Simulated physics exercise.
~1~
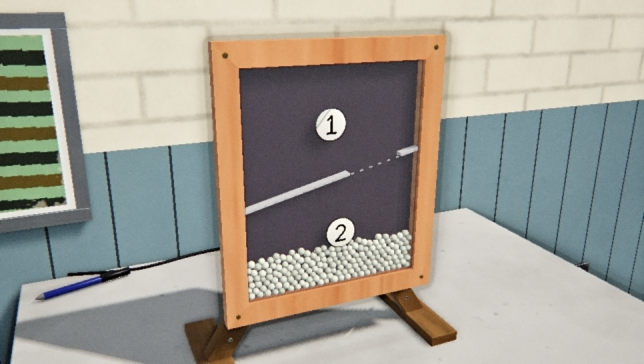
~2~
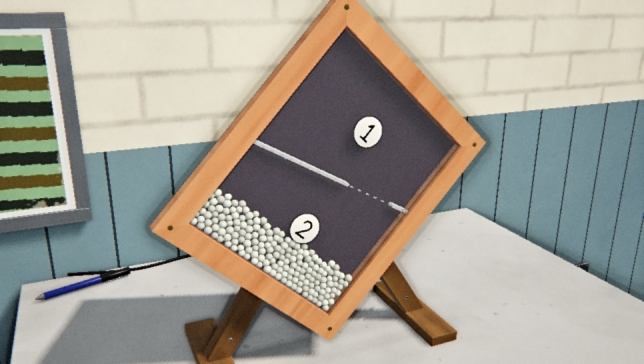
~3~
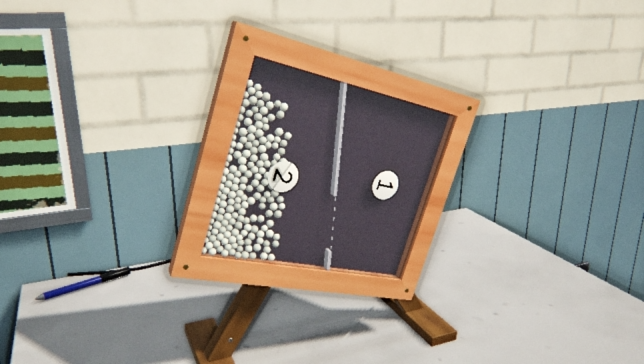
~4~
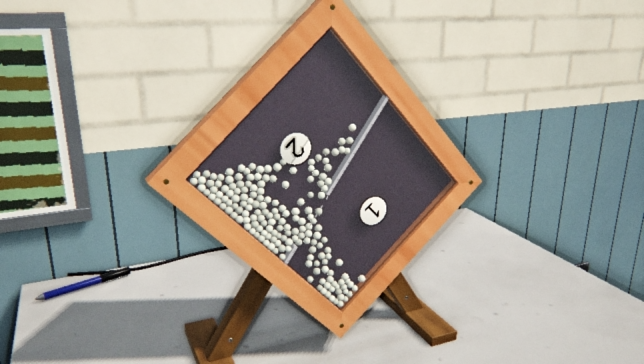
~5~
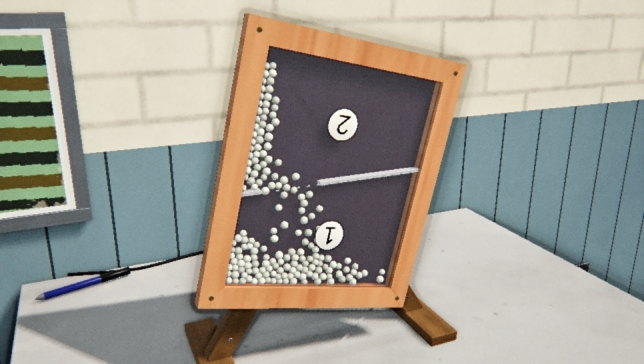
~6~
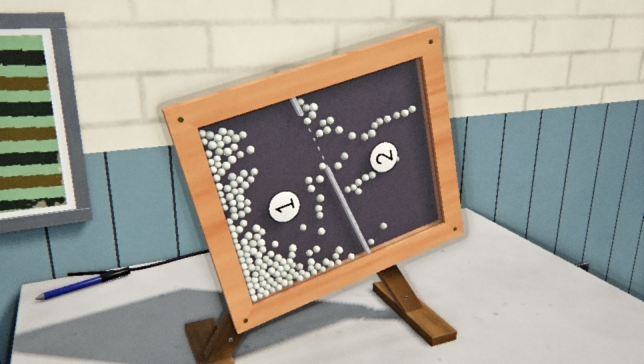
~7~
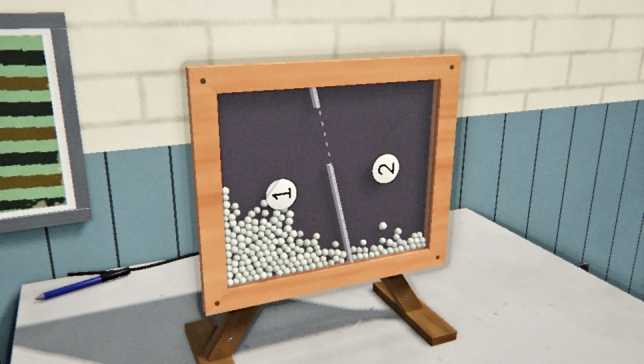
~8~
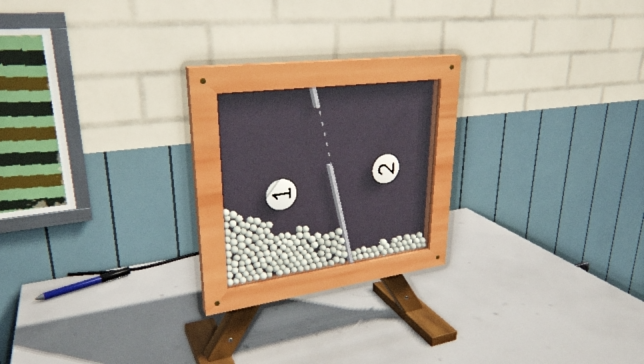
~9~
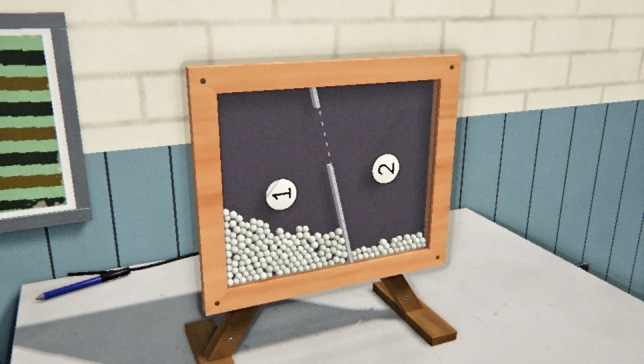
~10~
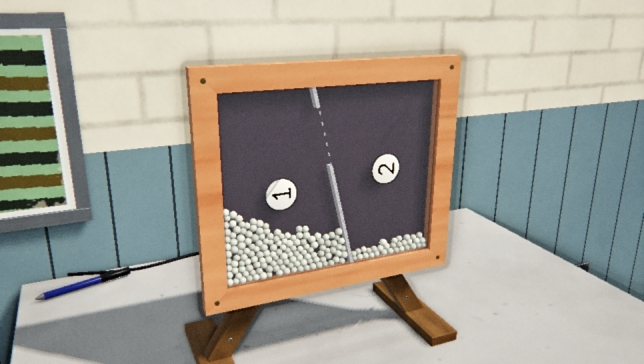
On a table, a framed box of pale beads turns, and most settle lower left.
